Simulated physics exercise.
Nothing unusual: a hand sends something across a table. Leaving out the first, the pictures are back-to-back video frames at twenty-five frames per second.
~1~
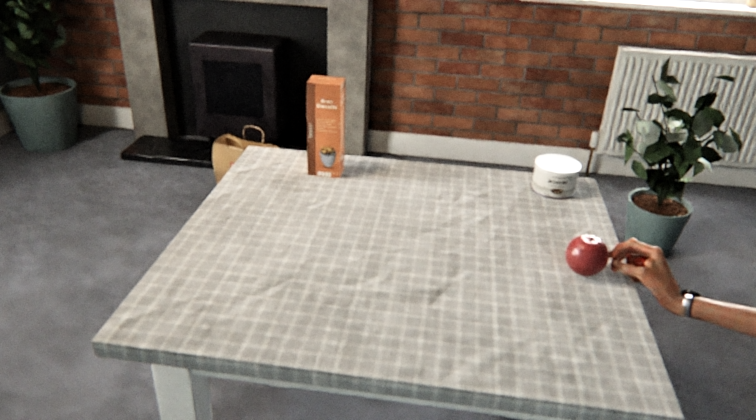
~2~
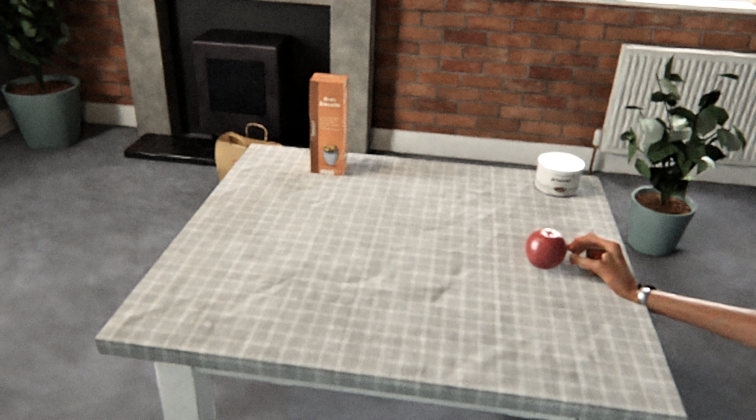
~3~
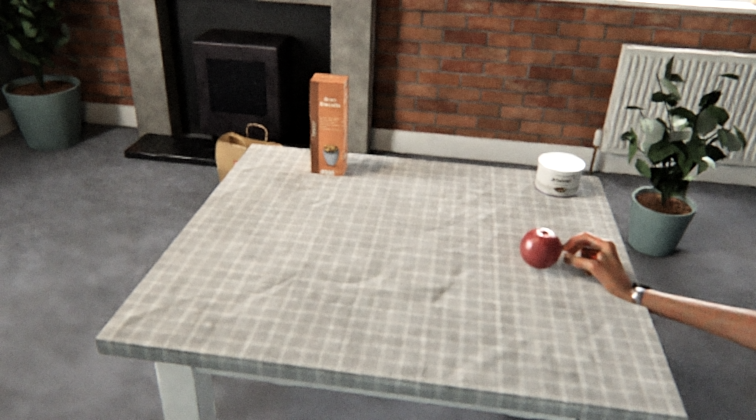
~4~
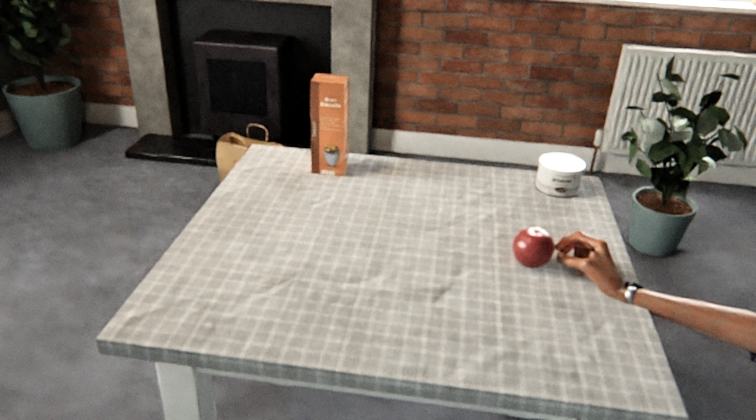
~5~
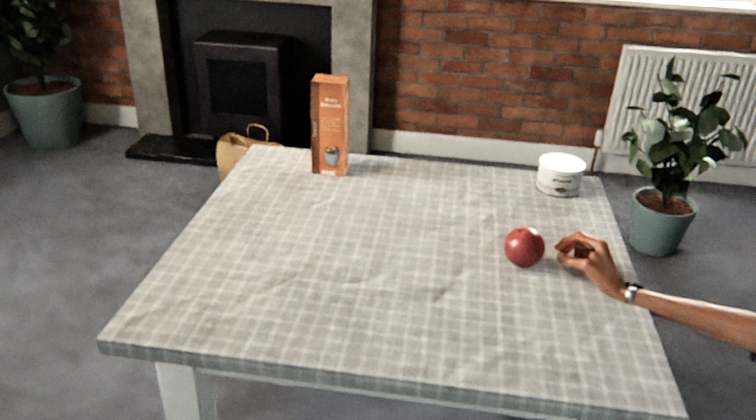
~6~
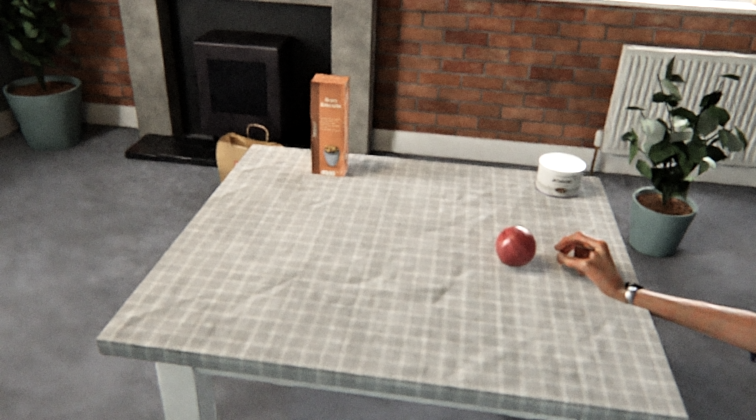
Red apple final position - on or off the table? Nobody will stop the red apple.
It comes to rest on the table.
Then, 0.20 s after the last picture, red apple rolled about its own width near (477, 242).
Then, 0.50 s after the last picture, red apple rolled well along near (428, 237).
Then, 1.00 s after the last picture, red apple rolled well along near (375, 231).
At rest, moved from the start, red apple. Seen from the same camera at the end, red apple near (354, 229).
